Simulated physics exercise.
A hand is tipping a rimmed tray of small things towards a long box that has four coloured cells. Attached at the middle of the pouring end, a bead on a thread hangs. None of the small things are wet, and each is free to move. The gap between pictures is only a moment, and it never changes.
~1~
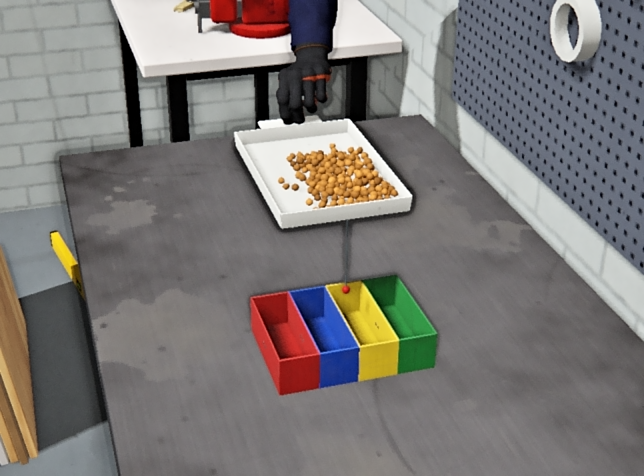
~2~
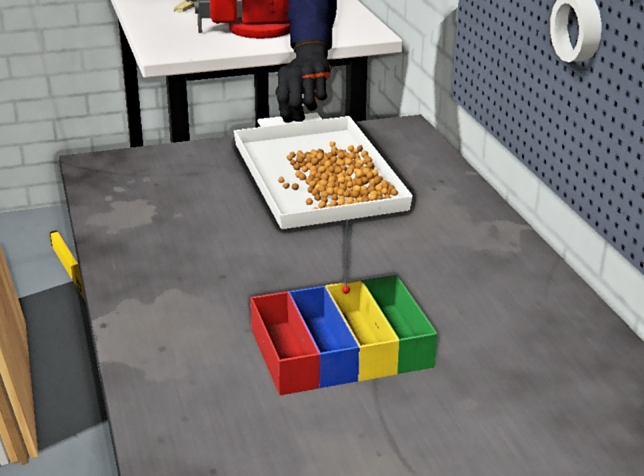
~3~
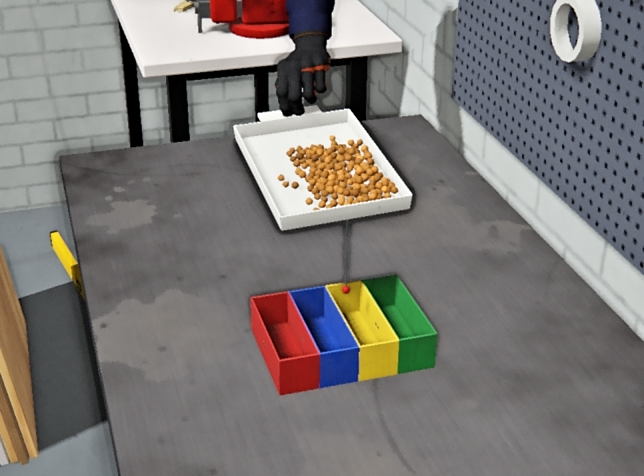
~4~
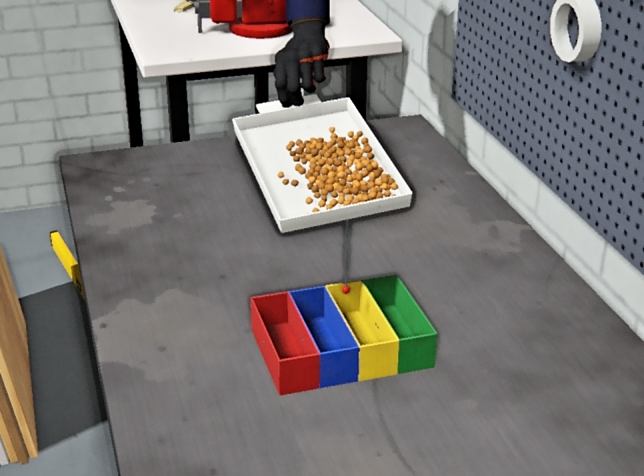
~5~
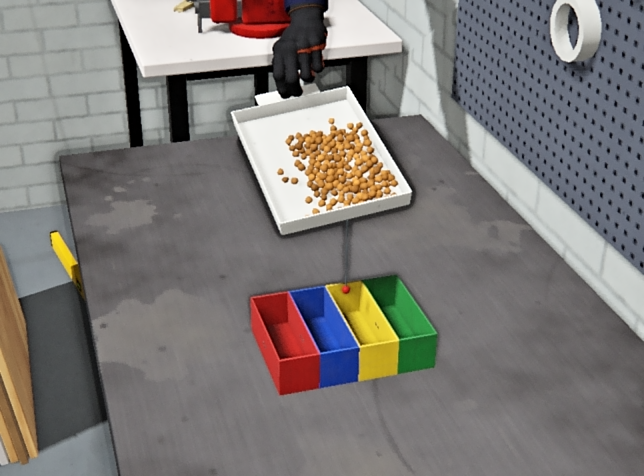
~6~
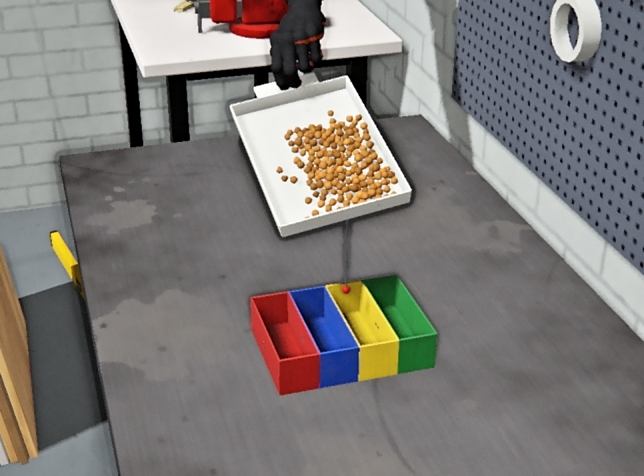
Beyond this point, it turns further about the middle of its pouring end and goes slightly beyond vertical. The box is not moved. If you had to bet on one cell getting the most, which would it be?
I would bet on the red one.
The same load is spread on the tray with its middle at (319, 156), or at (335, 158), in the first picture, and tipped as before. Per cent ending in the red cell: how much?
Close to 50 in a hundred, then close to 50 in a hundred.
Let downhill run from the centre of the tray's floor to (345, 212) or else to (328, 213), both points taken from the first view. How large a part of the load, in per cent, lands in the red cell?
Roughly 10 percent, then 20 percent.
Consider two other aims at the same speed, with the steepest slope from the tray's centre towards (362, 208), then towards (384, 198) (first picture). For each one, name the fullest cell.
Case 1 - the green one. Case 2 - the green one.
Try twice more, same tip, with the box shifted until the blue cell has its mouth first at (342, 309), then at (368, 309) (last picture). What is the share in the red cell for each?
First position: Some 60 %; second position: Some 20 %.
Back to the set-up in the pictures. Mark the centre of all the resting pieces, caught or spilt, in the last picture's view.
I'd say the middle ends up at about (291, 346).
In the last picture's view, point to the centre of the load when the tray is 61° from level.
Somewhere about (316, 187).
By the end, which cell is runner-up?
The runner-up is that blue cell.
Soon, tray tipped steeply; nearly all on the tray; a stray few falling or outside the box.
A while on, tray tipped right over; nearly all on the tray; a small part in the red cell; a stray few in the blue cell; a stray few falling or outside the box.
Towards the end, tray tipped past a quarter turn; about half in the red cell; about a third in the blue cell; a stray few in the yellow cell; a small part falling or outside the box.
Finally, tray tipped past a quarter turn; about half in the red cell; about a third in the blue cell; a stray few in the yellow cell; none in the green cell; a small part outside the box.
